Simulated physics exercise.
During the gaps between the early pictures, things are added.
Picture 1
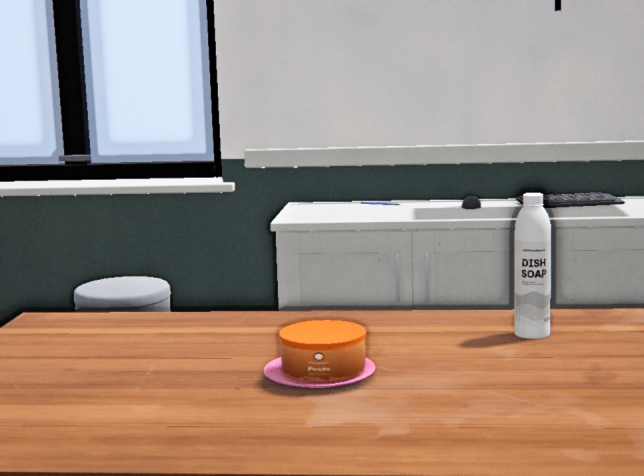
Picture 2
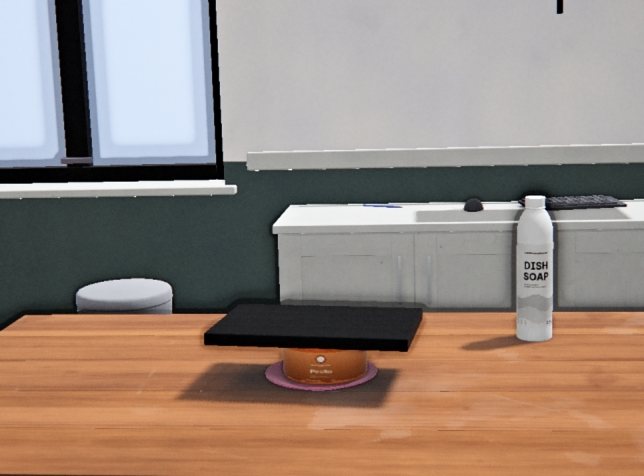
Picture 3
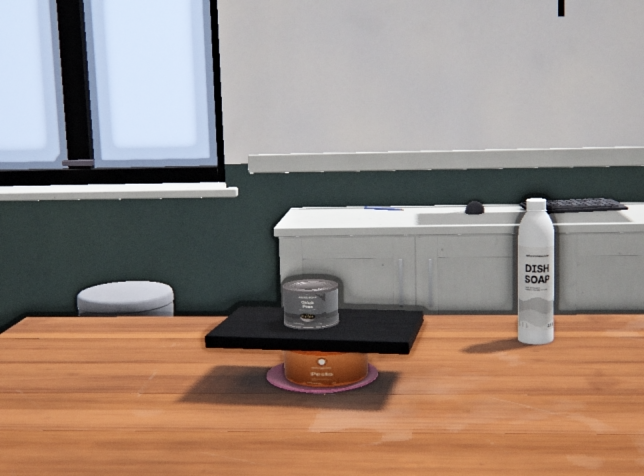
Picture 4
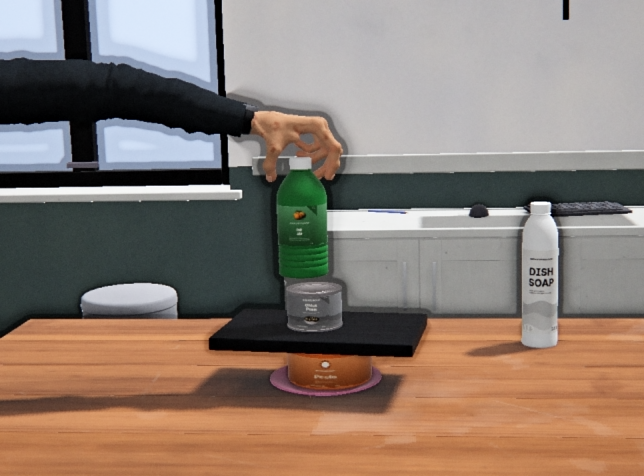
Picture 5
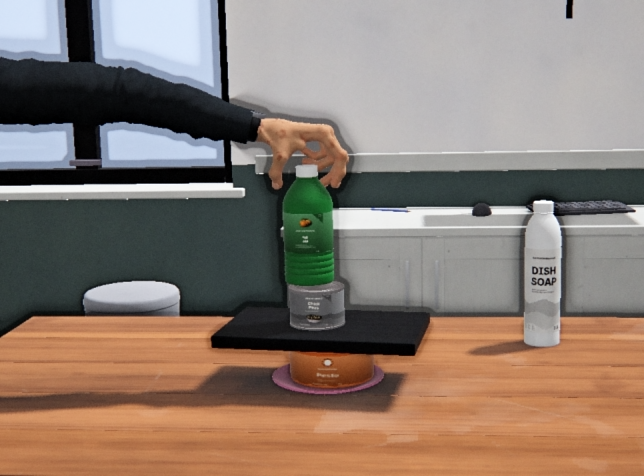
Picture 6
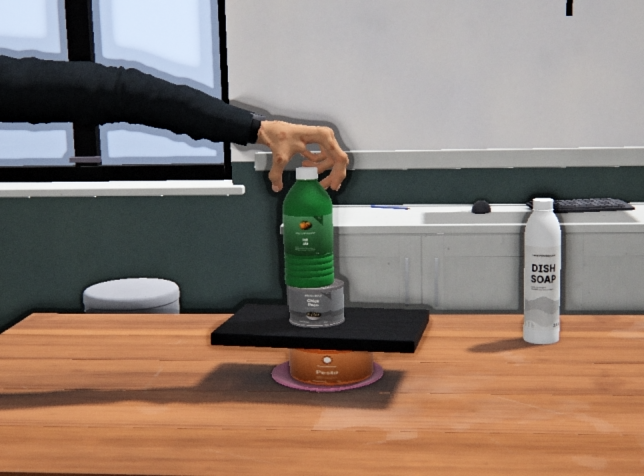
A stack builds up on a wooden table in a kitchen seen from the front, with a window at left and a pale counter behind. An orange tub sits on a pink plate near the middle, with a white dish soap bottle to the right. A black board appears on the tub, then a grey tub on top, and a hand from the left lowers a green bottle onto it as the view shifts very slightly.
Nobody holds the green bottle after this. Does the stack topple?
I expect everything to stay in place.
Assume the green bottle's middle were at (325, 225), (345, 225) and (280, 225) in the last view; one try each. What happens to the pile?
Stays standing; collapses; collapses.
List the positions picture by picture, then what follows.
The last thing is not in view yet; orange tub (323, 350), in the first frame.
The last thing is not in view yet; black board (317, 326), in the second frame.
The last thing is not in view yet; grey tub (311, 304), in the third frame.
On its way; green bottle (302, 216), in the fourth frame.
On its way; green bottle (308, 224); white bottle (543, 273), in the fifth frame.
In place under the hand; green bottle (308, 226); orange tub (331, 354), in the sixth frame.
Then, 0.70 s on from there, no change.
Then, 1.90 s on from there, green bottle resting near (308, 227).
In the end, all 6 unmoved. At the end, from the last picture's camera, green bottle near (308, 227). The pile stays up.
